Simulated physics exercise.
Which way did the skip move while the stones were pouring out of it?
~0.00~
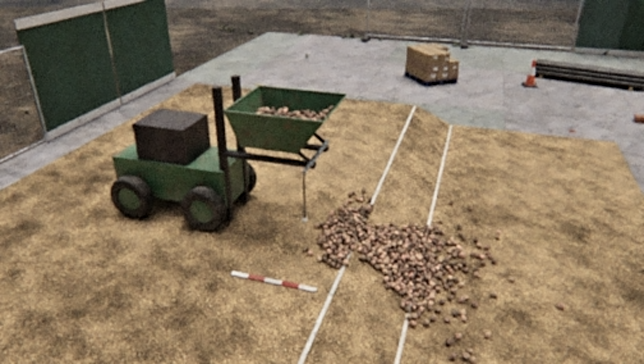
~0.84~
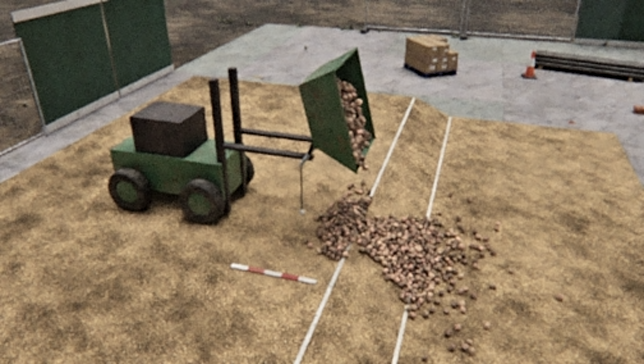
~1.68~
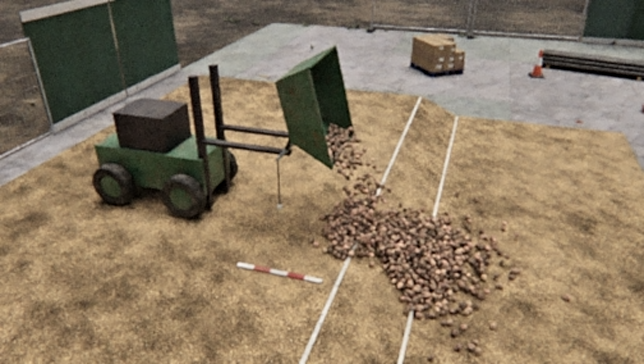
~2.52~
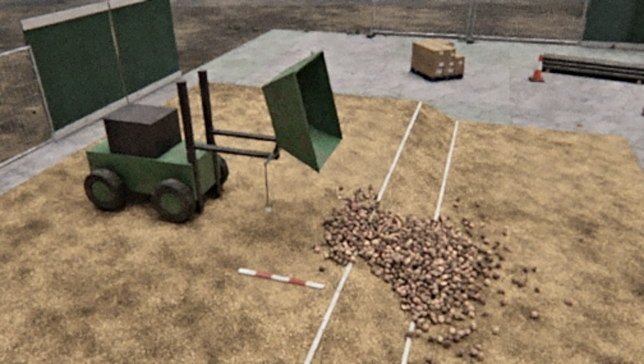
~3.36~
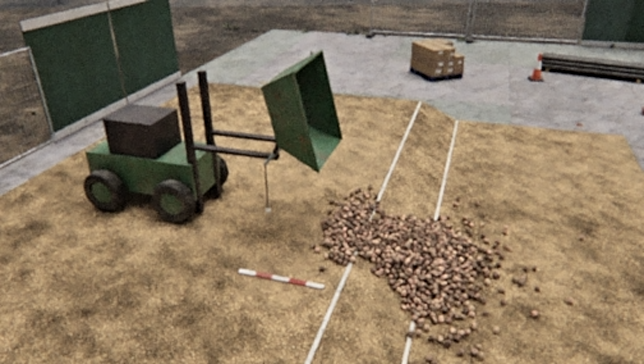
The skip moved to the left, as the forklift backed away from the heap.
